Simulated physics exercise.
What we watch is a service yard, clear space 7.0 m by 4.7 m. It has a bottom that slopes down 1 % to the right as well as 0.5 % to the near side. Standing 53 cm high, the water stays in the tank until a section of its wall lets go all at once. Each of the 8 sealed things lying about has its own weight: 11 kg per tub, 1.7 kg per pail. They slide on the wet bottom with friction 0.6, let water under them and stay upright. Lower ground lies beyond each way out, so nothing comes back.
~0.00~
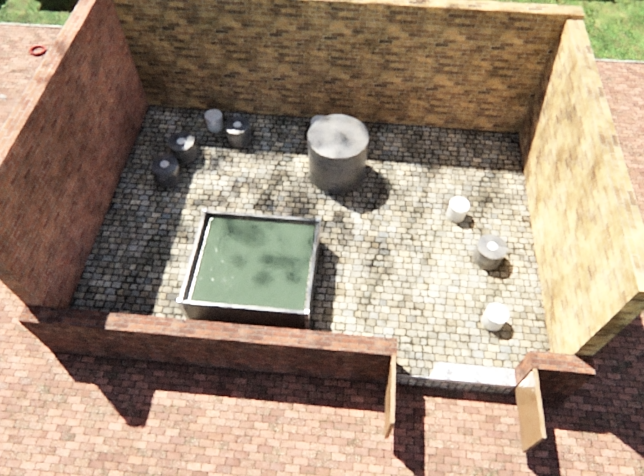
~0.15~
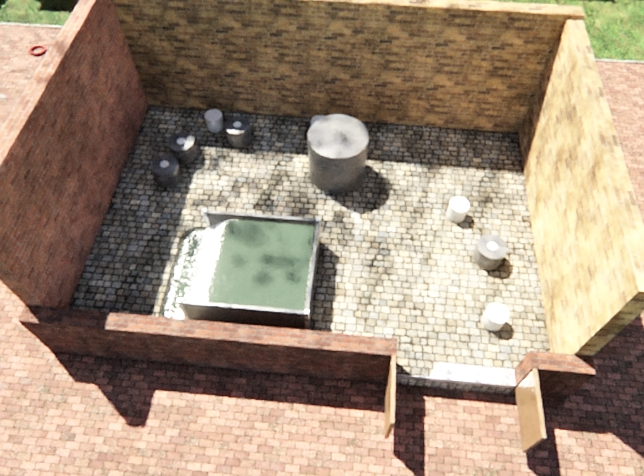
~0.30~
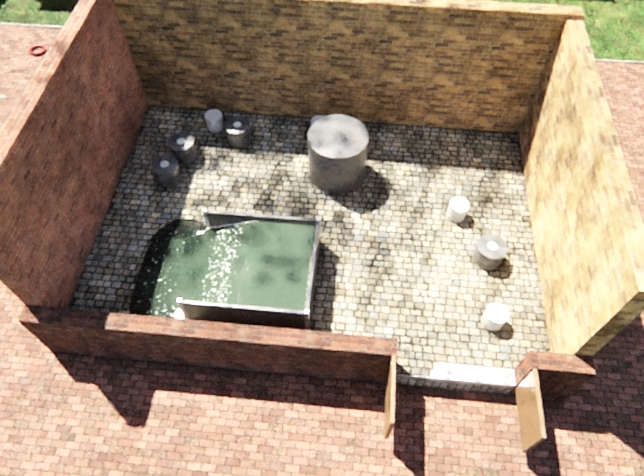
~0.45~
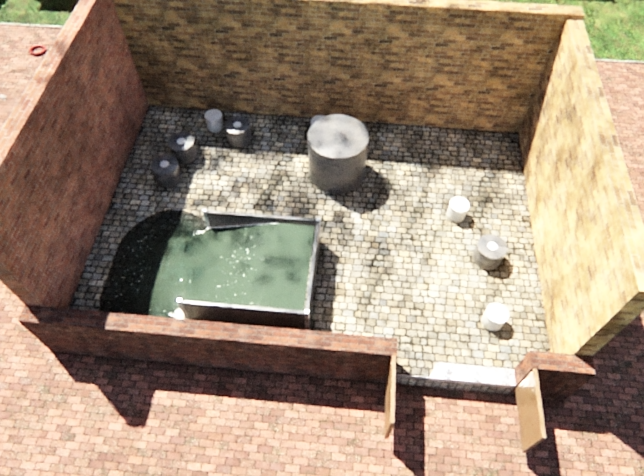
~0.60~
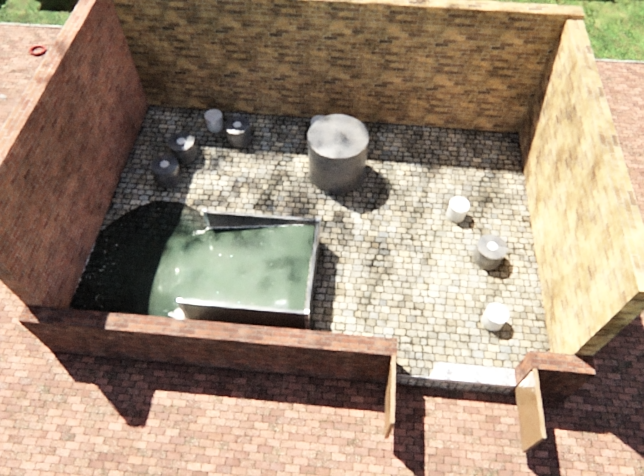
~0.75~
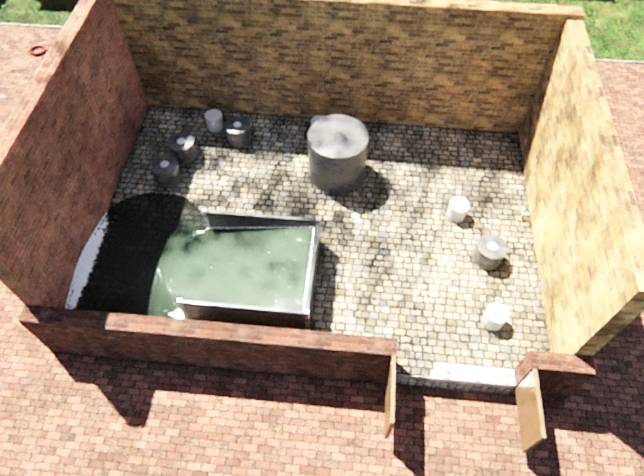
Green water pours from the tank's left side and spreads across the paving to the wall.
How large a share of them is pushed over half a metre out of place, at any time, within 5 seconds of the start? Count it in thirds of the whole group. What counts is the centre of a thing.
I'd guess the moved share is a medium one, a third to two thirds.
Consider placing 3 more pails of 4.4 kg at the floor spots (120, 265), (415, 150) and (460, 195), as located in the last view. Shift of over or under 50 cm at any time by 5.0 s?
So it's gets above, then stays below, then stays below.
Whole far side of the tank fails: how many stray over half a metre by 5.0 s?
The count would be 6.
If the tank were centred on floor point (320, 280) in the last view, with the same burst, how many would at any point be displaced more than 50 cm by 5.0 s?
So the tally would be 5.
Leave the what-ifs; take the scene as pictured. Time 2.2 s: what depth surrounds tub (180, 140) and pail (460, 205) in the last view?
I'd estimate 2 cm for the first and 0 cm for the second.
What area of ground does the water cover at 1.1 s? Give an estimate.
The covered patch comes to about 7.0 m2.
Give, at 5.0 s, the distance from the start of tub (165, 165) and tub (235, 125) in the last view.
The first ends 250 centimetres from its start and the second 200 centimetres.
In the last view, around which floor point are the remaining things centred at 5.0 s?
Mean position: Approximately (391, 184).
After 1.1 s 0 of 8 are over 50 cm from their spots; 0 afloat.
After 2.2 s 0 of 8 are over 50 cm from their spots; 0 afloat.
After 3.5 s 2 of 8 are over 50 cm from their spots; 2 afloat.
After 5.0 s 5 of 8 are over 50 cm from their spots, and 5 have been at some point; 5 afloat.
